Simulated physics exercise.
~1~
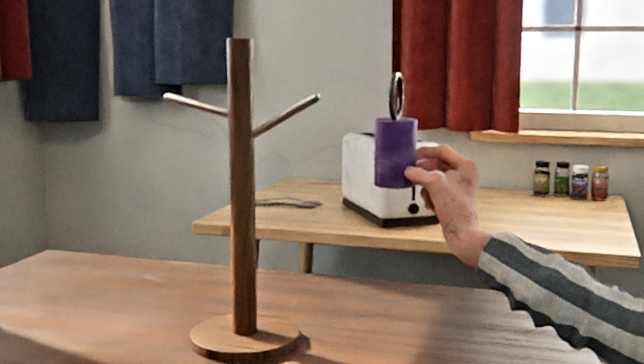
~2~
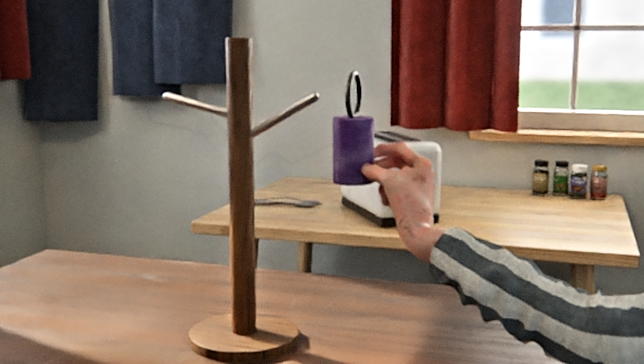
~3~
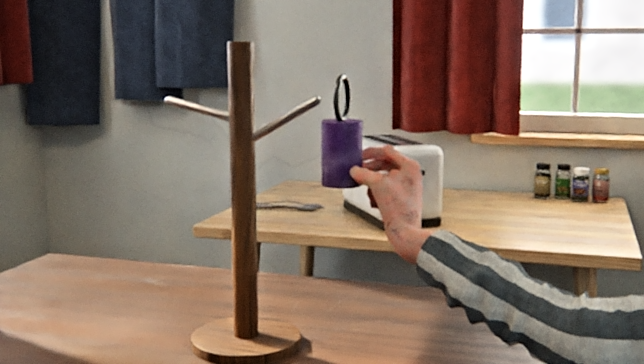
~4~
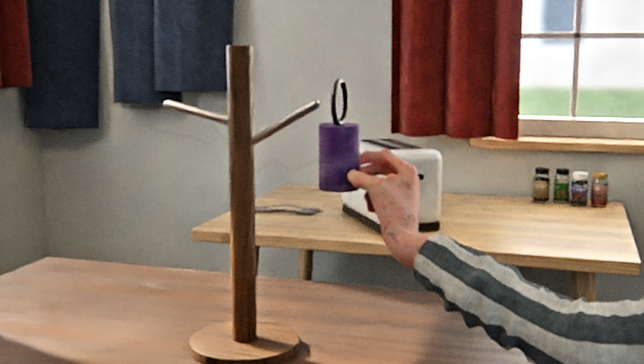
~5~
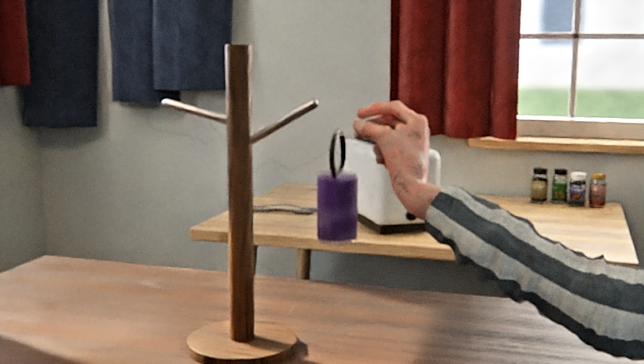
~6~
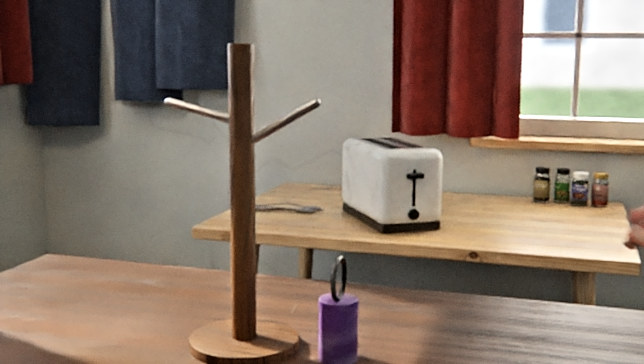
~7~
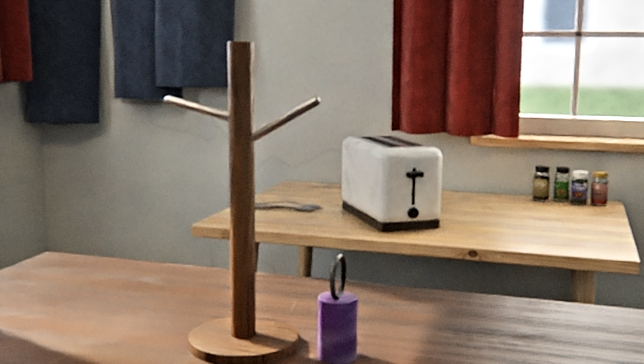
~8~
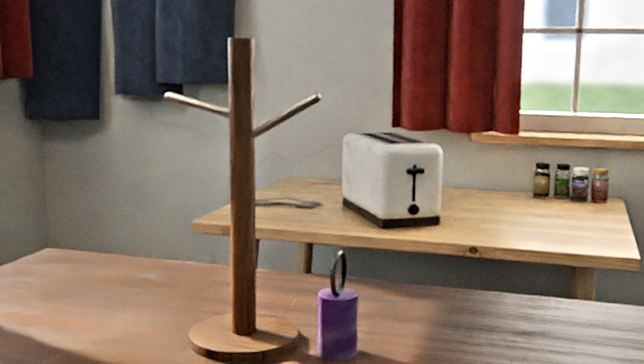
A purple lantern with a dark ring on top is held by a hand in a striped sleeve, in a room seen from across a wooden table with a slight sway. A brown peg stand with two slanting arms stands left of centre, while a white toaster and small spice jars sit on a lighter table behind, near red and dark blue curtains. The hand carries the lantern left toward the stand's right peg, stopping short of it. Then the hand lets go and draws back right as the lantern drops. It lands upright on the table beside the stand's base and stays there, unhung.
